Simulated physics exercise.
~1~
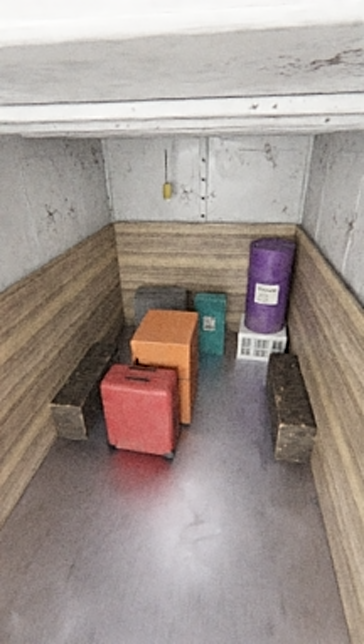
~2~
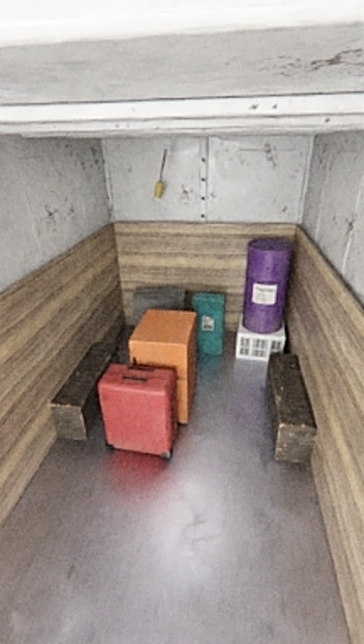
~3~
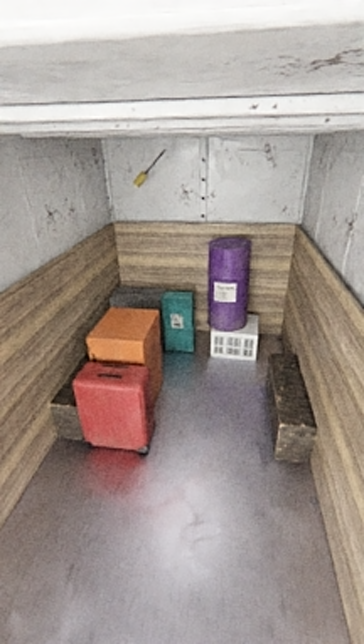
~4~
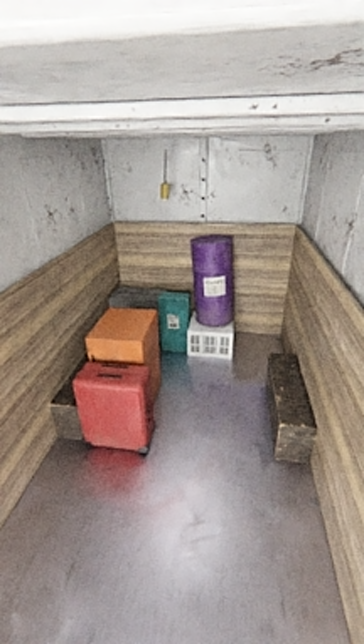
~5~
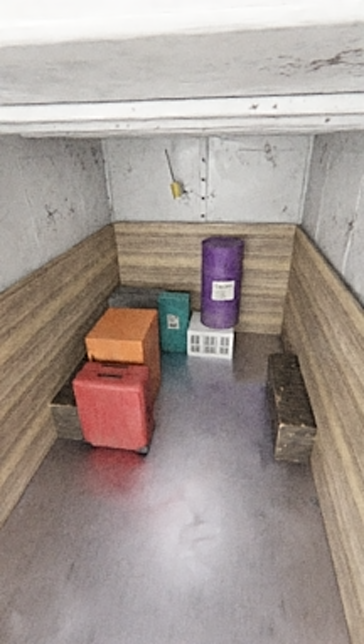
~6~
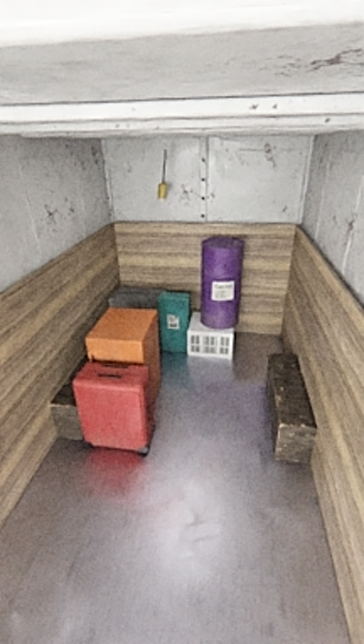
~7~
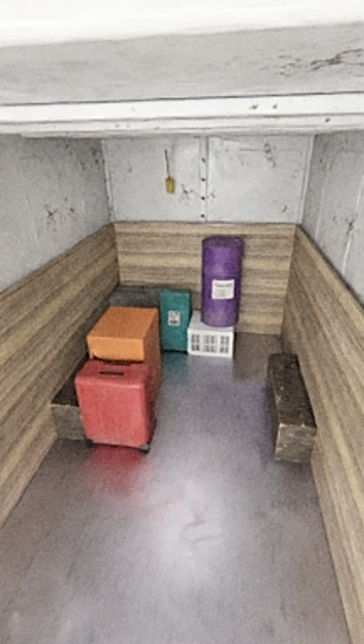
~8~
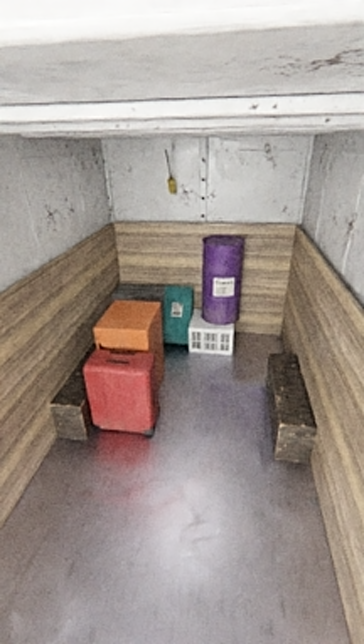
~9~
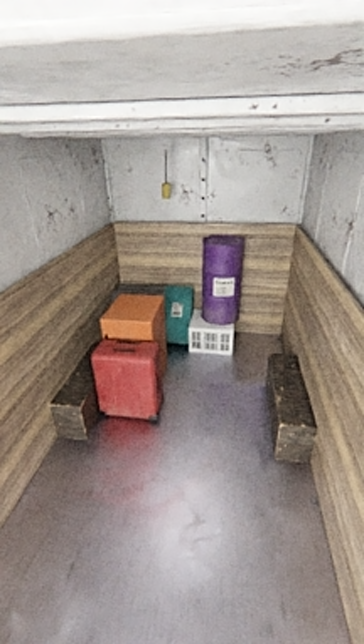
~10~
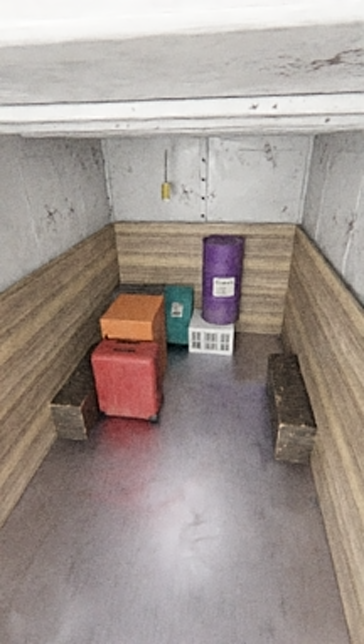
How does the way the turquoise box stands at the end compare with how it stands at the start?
At the start the turquoise box stands upright, but by the end it is leaning over.
The video shows a van's load bay where a purple drum, a white container and red, orange and turquoise items slide left. The red case and orange block then slide towards the far wall, and the turquoise box tips into a lean, where everything comes to rest.
